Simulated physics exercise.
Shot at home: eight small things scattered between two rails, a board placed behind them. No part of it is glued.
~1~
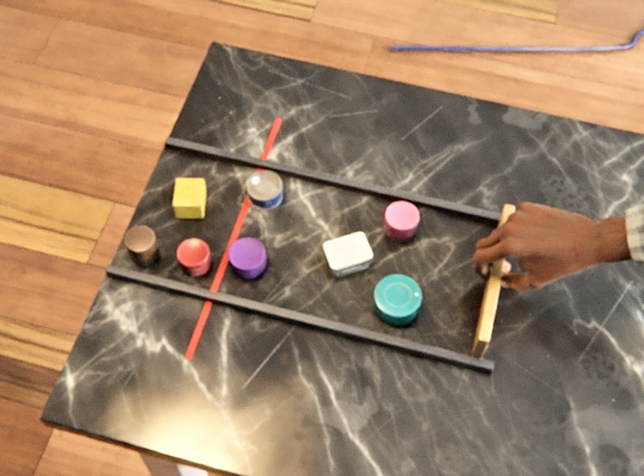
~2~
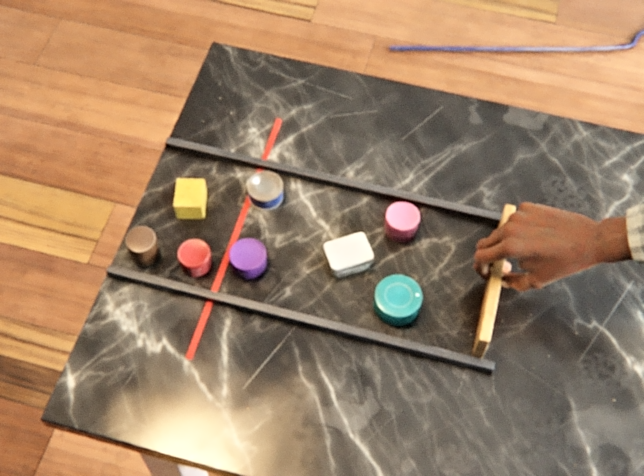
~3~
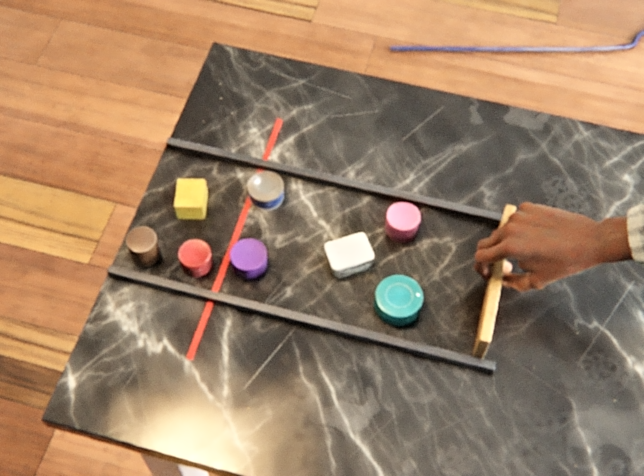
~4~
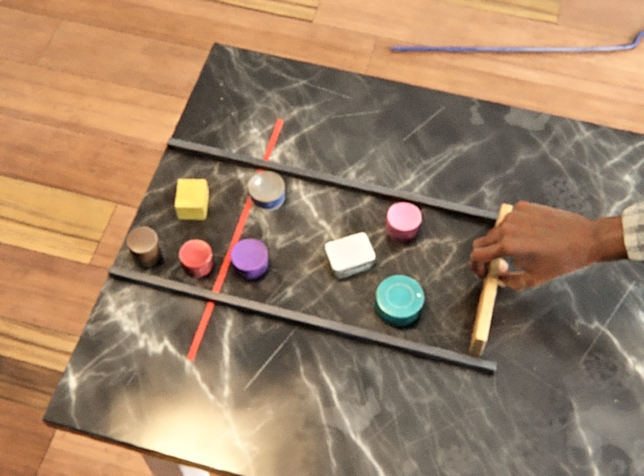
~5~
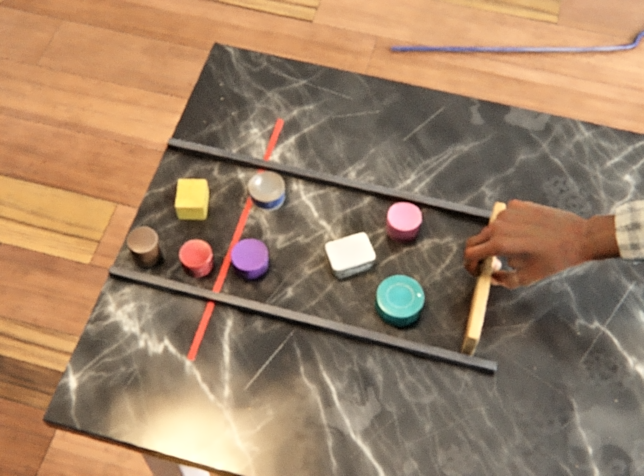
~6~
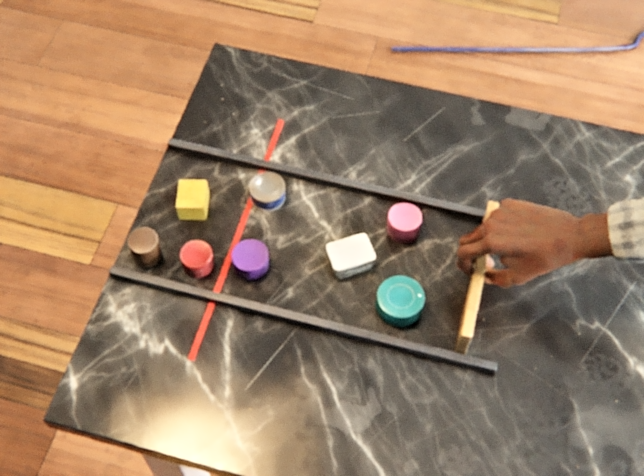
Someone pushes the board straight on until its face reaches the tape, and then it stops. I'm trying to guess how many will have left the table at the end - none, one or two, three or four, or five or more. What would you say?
I would say none.
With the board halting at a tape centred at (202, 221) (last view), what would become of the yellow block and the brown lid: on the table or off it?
Result: Yellow block stays, brown lid comes off.
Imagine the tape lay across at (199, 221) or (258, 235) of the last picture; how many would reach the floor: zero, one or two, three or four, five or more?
One after another: One or two; no fall at all.
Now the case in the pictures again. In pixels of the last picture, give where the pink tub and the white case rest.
Reading them off: First (239, 182); then (223, 215).
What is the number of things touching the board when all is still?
That number would be 3.
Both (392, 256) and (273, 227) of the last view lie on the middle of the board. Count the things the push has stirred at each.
2 at one spot and 6 at the other.
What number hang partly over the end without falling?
The count is 0.
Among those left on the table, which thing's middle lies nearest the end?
Answer: The brown lid.
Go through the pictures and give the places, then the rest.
The first picture shows brown lid (142, 246); yellow block (190, 198); red tub (194, 258); board (494, 280); tape (237, 229).
The second picture shows yellow block (191, 199); purple tub (248, 259).
The third picture shows red tub (196, 258); white case (349, 256).
The fourth picture shows brown lid (144, 247); board (491, 279).
The fifth picture shows yellow block (192, 200); turquoise lid (399, 301).
The sixth picture shows brown lid (145, 248); yellow block (193, 200); red tub (197, 259); board (477, 276); tape (240, 230).
Early on, none off yet; brown lid at rest near (145, 248); yellow block at rest near (193, 200); red tub at rest near (197, 259).
A while later, none off yet; brown lid at rest near (145, 248); yellow block at rest near (193, 200); red tub at rest near (189, 259).
Finally, the number that fall off is zero.
